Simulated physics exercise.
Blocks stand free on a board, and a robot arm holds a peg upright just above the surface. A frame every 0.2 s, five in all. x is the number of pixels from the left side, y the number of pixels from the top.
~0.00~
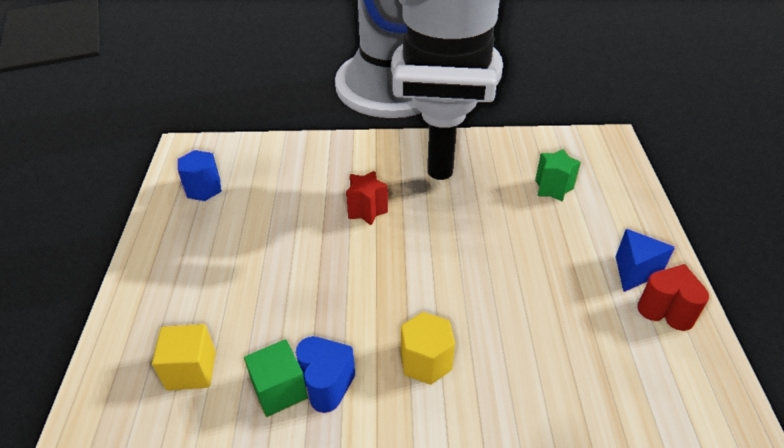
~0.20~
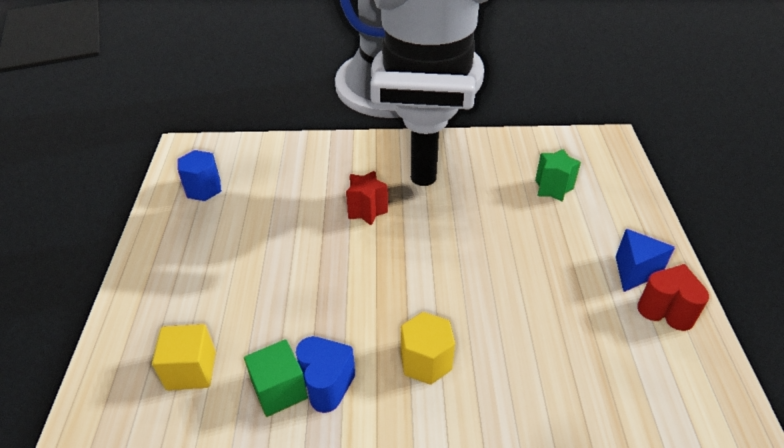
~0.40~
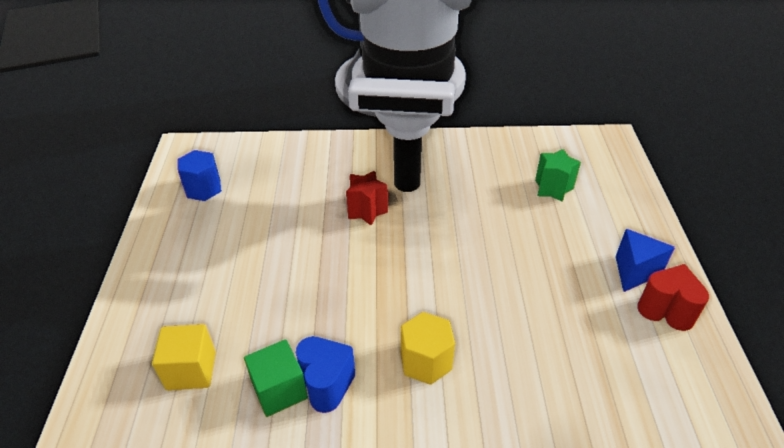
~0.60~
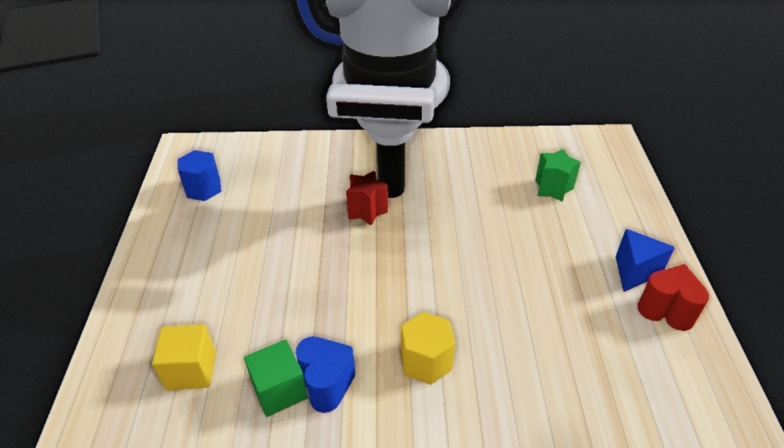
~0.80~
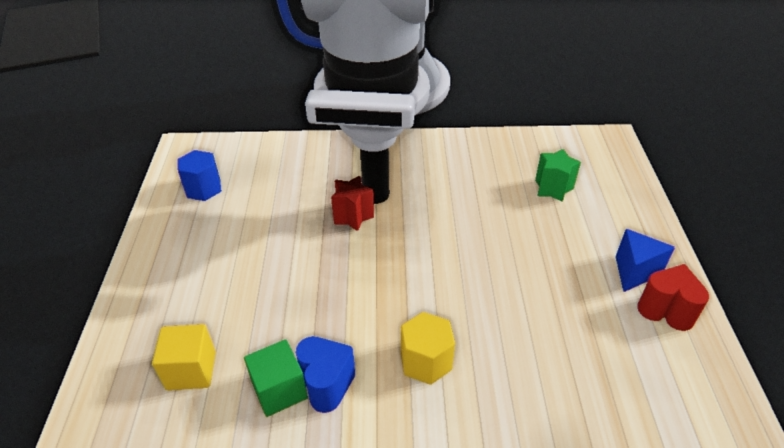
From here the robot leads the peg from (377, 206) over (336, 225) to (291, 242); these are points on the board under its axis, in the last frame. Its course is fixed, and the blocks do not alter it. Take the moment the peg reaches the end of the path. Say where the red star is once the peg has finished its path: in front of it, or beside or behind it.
It will keep going ahead of the peg.
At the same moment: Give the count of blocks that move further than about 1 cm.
I expect just one block to be moved by more than 1 cm.
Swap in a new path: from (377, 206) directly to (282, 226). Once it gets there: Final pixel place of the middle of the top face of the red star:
Its top middle is near (272, 219).
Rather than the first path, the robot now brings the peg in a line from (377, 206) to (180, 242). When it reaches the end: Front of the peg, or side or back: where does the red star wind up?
It is gone from the front.
The first path, step by step. One third of the way, peg (348, 208); red star (320, 202).
Two thirds of the way, peg (319, 221); red star (290, 215).
At the end, peg (289, 231); red star (258, 226).
